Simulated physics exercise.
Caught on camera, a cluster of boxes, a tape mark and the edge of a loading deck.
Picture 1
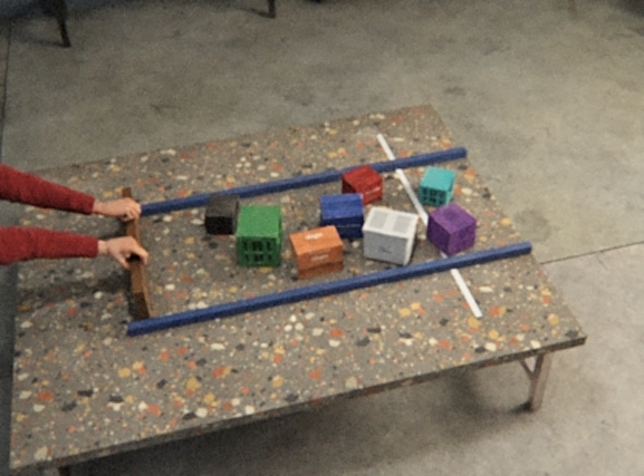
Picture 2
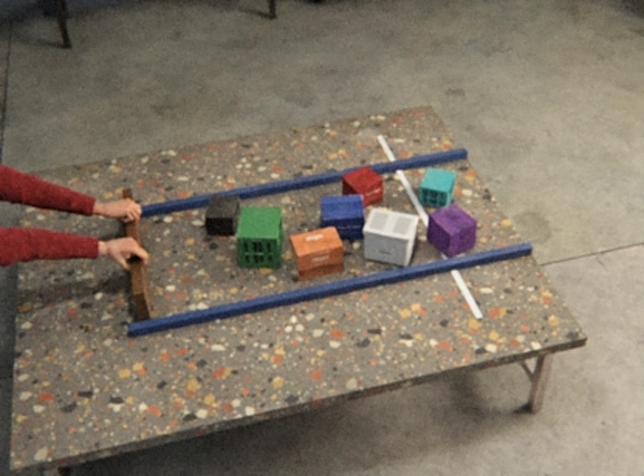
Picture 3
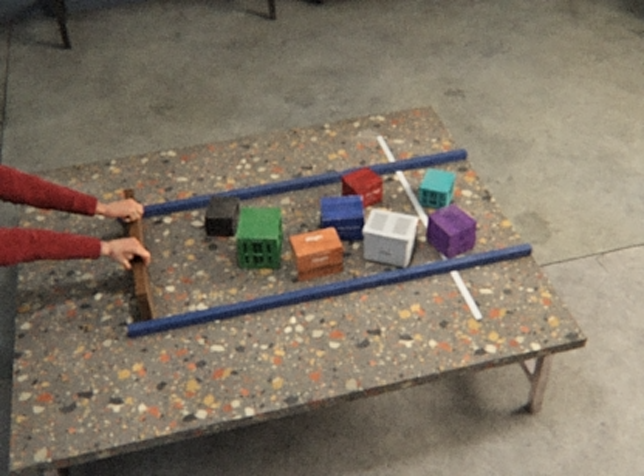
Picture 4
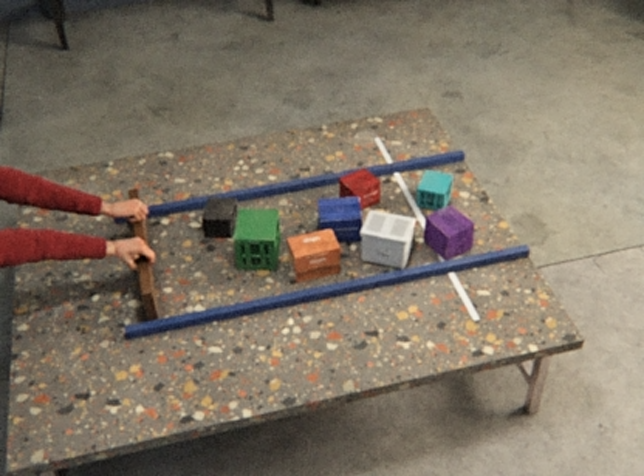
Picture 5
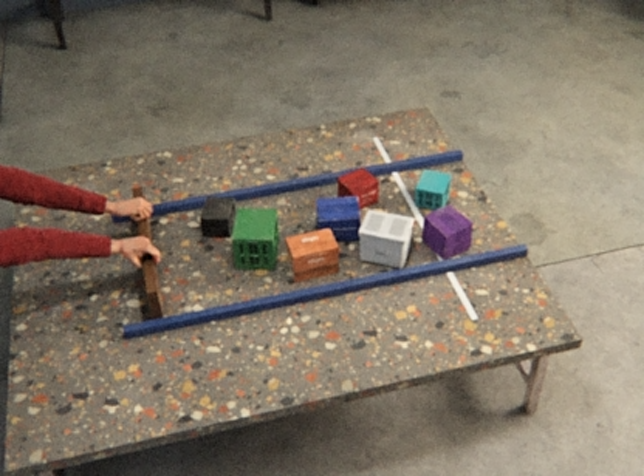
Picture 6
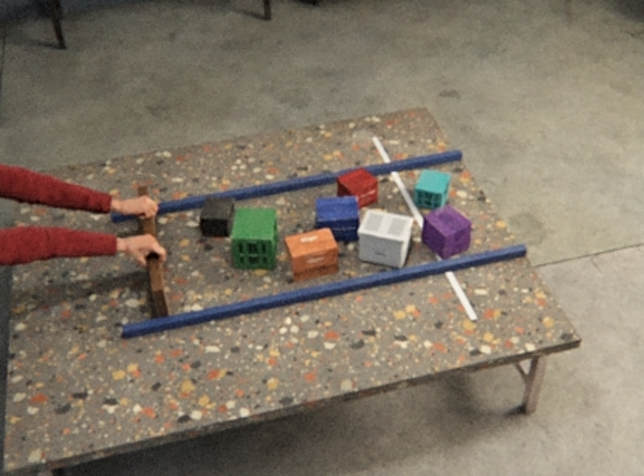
On a speckled table between two blue rails, two red-sleeved hands slide a brown plank slightly to the right, toward a cluster of colourful boxes, while the boxes and the white tape strip show no clear movement.
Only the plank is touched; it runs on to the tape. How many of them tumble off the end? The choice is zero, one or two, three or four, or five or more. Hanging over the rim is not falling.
Here the number that fall off is one or two.
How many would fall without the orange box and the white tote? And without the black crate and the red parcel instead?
Fallen: 1, and 2 in the other try.
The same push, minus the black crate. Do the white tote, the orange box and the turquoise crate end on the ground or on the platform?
The white tote remains up; the orange box survives; the turquoise crate drops off.
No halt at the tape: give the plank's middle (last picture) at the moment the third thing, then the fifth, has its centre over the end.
Its middle is around (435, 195) and later (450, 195).
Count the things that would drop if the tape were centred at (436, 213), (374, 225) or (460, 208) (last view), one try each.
The counts: 2, 0 and 5.
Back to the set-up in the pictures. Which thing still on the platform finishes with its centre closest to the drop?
That is the blue parcel.
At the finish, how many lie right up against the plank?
The number is 3.
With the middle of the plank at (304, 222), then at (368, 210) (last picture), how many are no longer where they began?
By then 5, and 8.
Soon after, none off yet; turquoise crate at rest near (432, 190); purple parcel at rest near (446, 232); white tote at rest near (385, 240).
After that, none off yet; turquoise crate at rest near (432, 190); purple parcel at rest near (446, 232); white tote displaced a little near (401, 243).
In the end, the number that fall off is one or two; gone, purple parcel and turquoise crate.
